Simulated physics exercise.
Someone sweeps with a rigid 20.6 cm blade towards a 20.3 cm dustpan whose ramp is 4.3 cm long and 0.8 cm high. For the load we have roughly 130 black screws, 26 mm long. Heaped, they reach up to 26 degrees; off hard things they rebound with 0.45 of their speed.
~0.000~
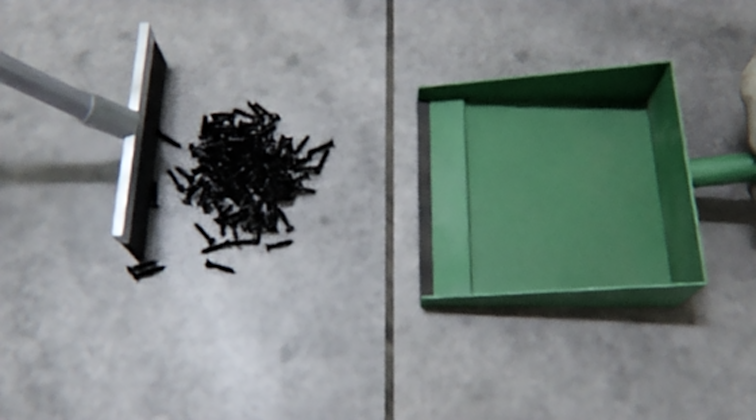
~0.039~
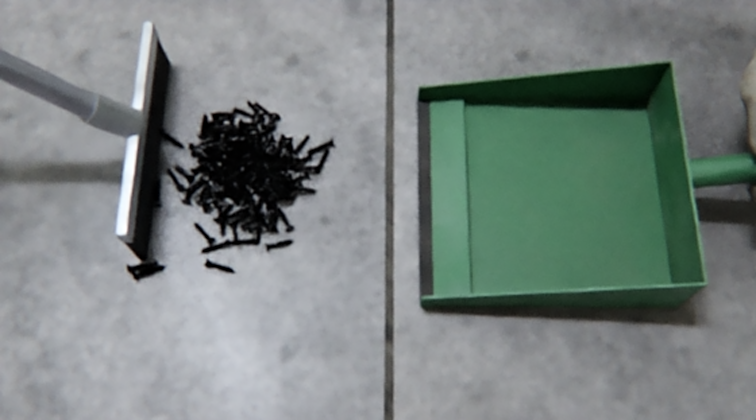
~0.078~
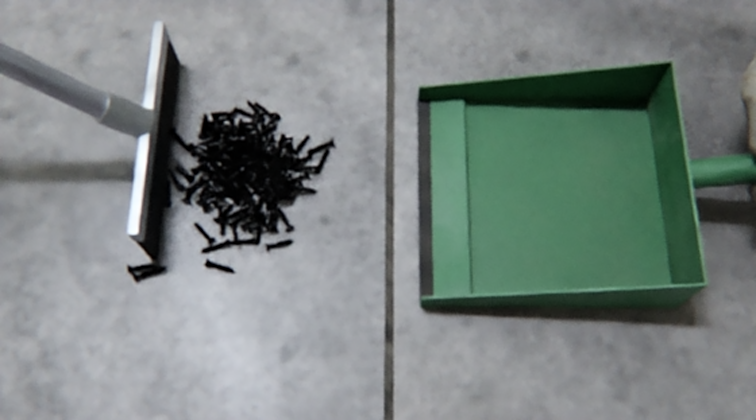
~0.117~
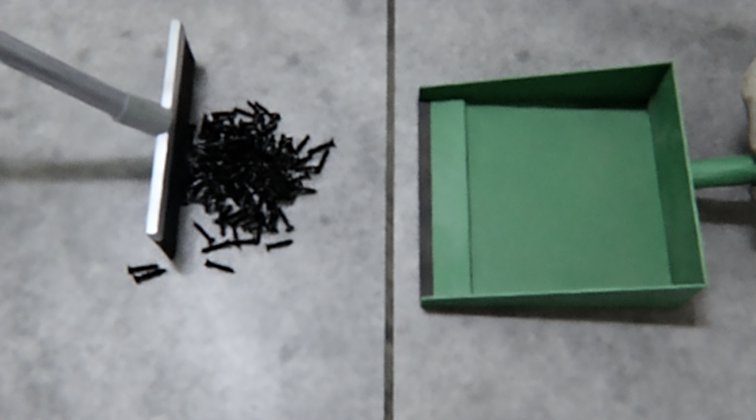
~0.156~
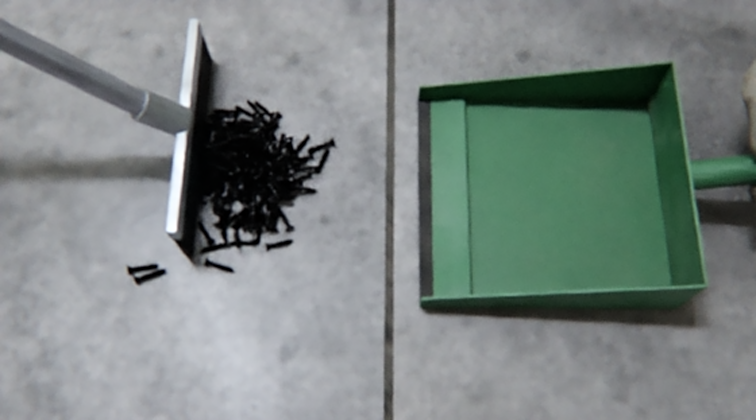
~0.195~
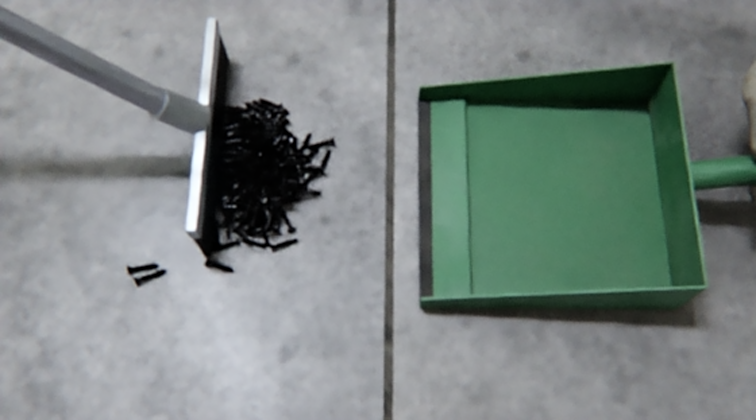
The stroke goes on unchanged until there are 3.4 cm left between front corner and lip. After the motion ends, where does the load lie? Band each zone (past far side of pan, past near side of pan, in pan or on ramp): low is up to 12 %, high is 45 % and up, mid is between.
Far side low, near side low, pan mid.
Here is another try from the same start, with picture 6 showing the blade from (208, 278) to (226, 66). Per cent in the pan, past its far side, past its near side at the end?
Pan 30 % / far 0 % / near 5 %.
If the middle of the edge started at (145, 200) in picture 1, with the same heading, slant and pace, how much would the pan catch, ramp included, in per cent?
It would come to about 40 in a hundred.
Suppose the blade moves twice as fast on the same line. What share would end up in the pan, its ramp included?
Then about 40 per cent.
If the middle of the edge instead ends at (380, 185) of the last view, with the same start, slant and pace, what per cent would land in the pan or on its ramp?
Roughly 35 percent.
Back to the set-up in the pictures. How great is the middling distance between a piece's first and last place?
Near 16 cm.
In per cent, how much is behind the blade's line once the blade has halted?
Estimate: Around 10 %.
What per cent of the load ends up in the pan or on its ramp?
Roughly 40 %.
After 0.38 s, middle of the blade 11 cm from the lip; 0 % over the lip, far side 5 %, near side 0 %.
After 0.51 s, middle of the blade 6 cm from the lip; 10 % over the lip, far side 5 %, near side 0 %.
After 0.76 s, middle of the blade 4 cm from the lip; 40 % over the lip, far side 5 %, near side 0 %.
By 1.3 s all is still; far side 5 %, near side 0 %, pan 40 %, in front of the lip or behind the blade 55 %.
